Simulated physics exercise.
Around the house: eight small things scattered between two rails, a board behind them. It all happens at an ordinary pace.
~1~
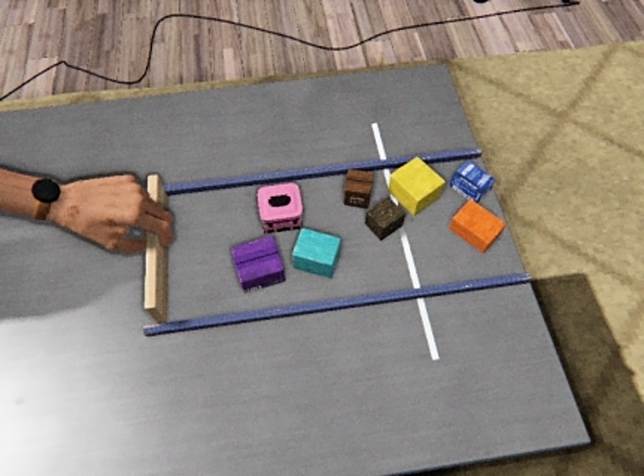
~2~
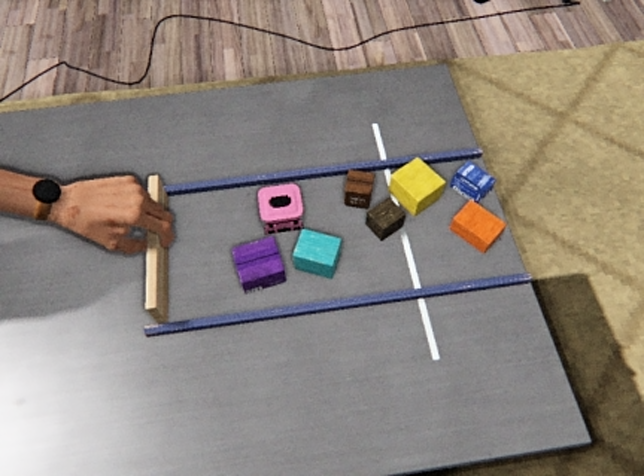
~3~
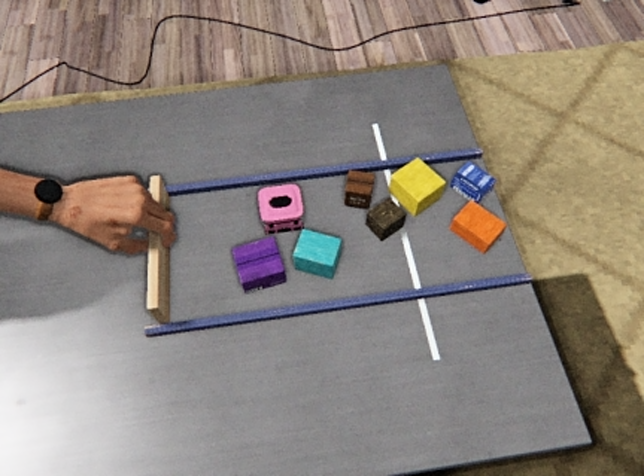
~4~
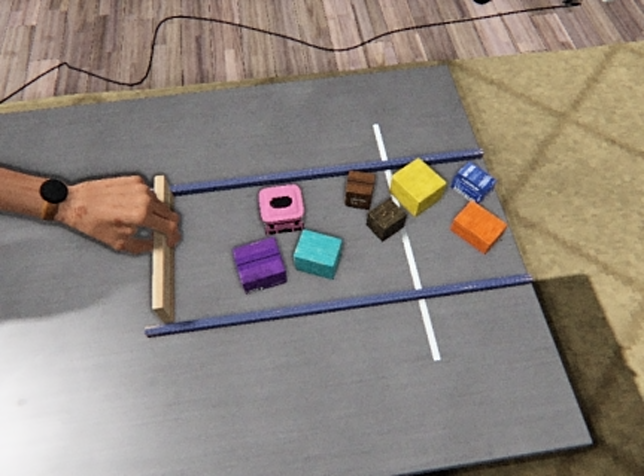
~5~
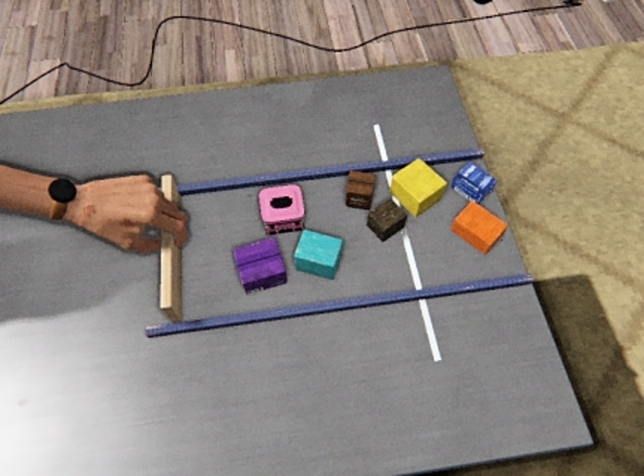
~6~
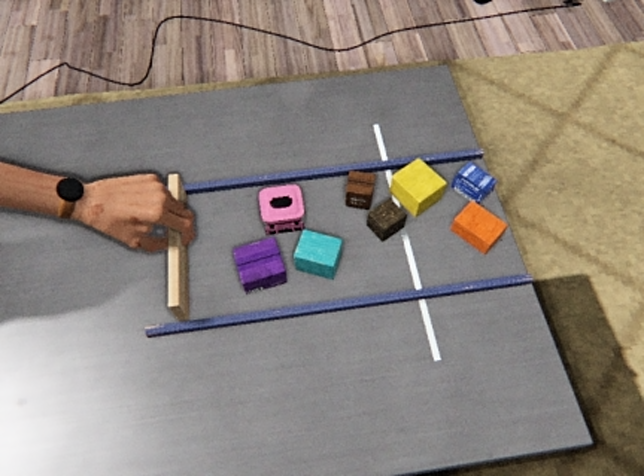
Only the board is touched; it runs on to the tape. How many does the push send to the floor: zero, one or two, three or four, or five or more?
Outcome: The number that fall off is one or two.
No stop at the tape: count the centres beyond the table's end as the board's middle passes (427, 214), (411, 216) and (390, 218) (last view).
Place by place, 3, 1 and 0.
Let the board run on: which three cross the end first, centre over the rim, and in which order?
In order: The blue box, the orange block, the yellow block.
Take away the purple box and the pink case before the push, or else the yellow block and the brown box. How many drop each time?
0 in the first case, 0 in the second.
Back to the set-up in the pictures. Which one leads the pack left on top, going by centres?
The orange block ends nearest.
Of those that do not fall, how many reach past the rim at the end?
1 of them.
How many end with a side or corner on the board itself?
The number is 2.
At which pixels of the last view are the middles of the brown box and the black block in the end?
About (446, 177), and the other about (453, 209).
Early on, none off yet; blue box at rest near (474, 184); orange block at rest near (479, 227); yellow block at rest near (417, 188).
A while later, none off yet; blue box at rest near (474, 184); orange block at rest near (479, 227); yellow block moving near (422, 184).
Finally, the number that fall off is one or two; lost, blue box.
